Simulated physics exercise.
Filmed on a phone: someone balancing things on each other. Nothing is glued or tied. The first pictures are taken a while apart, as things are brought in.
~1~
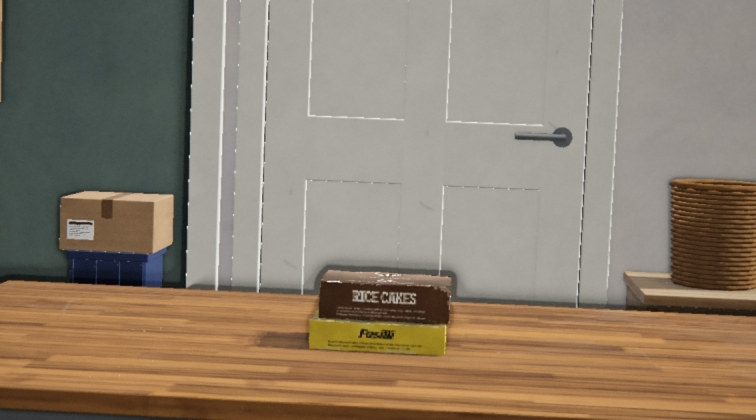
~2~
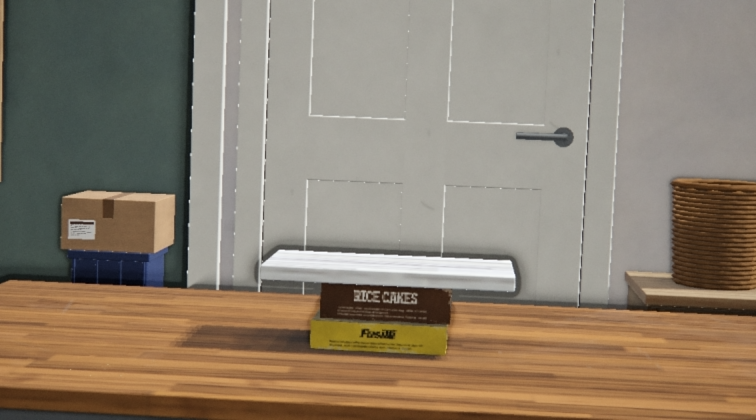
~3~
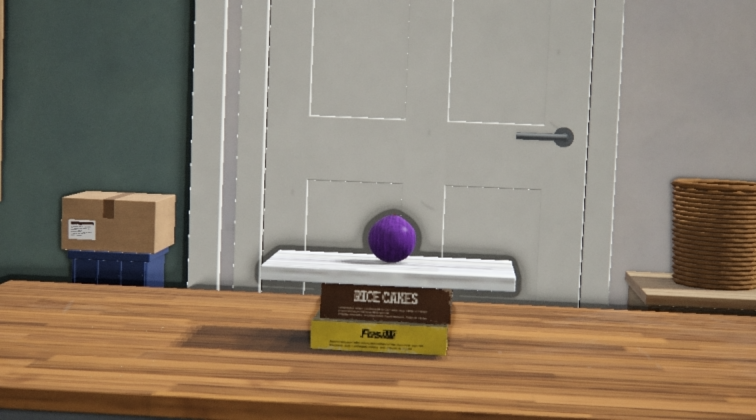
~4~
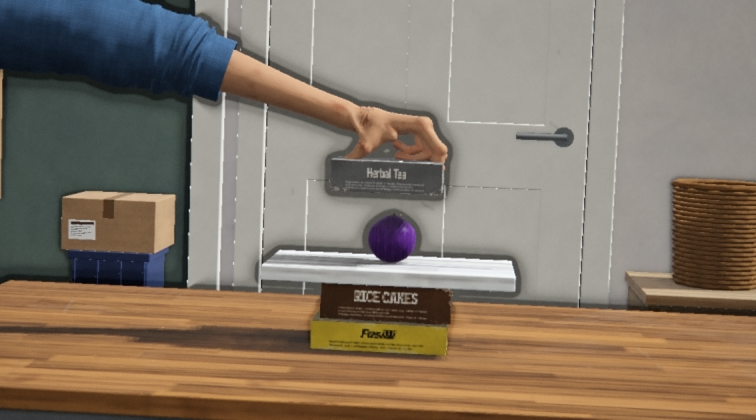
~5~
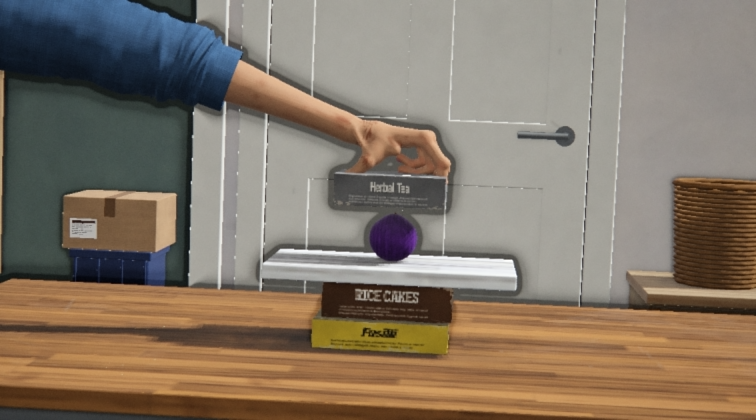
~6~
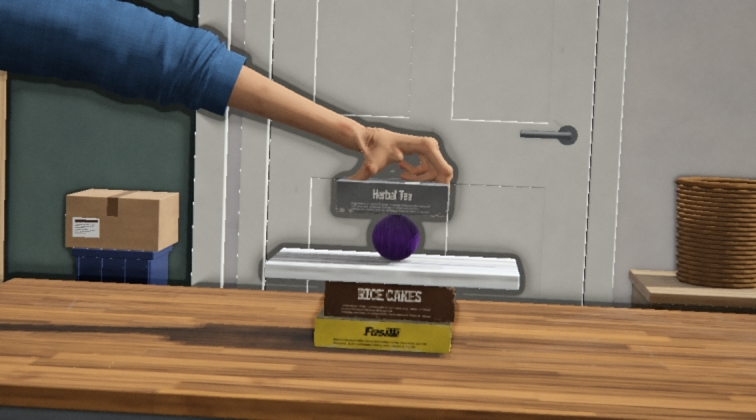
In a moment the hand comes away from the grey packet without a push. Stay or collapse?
In the end the pile loses its balance.
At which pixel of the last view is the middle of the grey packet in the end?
Near (335, 219).
Then, 0.50 s later than the last frame, grey packet tilted by 43° near (362, 211).
Then, 0.90 s later than the last frame, grey packet now fallen.
When it is over, fallen, grey packet; the other 4 as before. End places, in pixels of the last picture, grey packet near (335, 219). The pile comes apart.
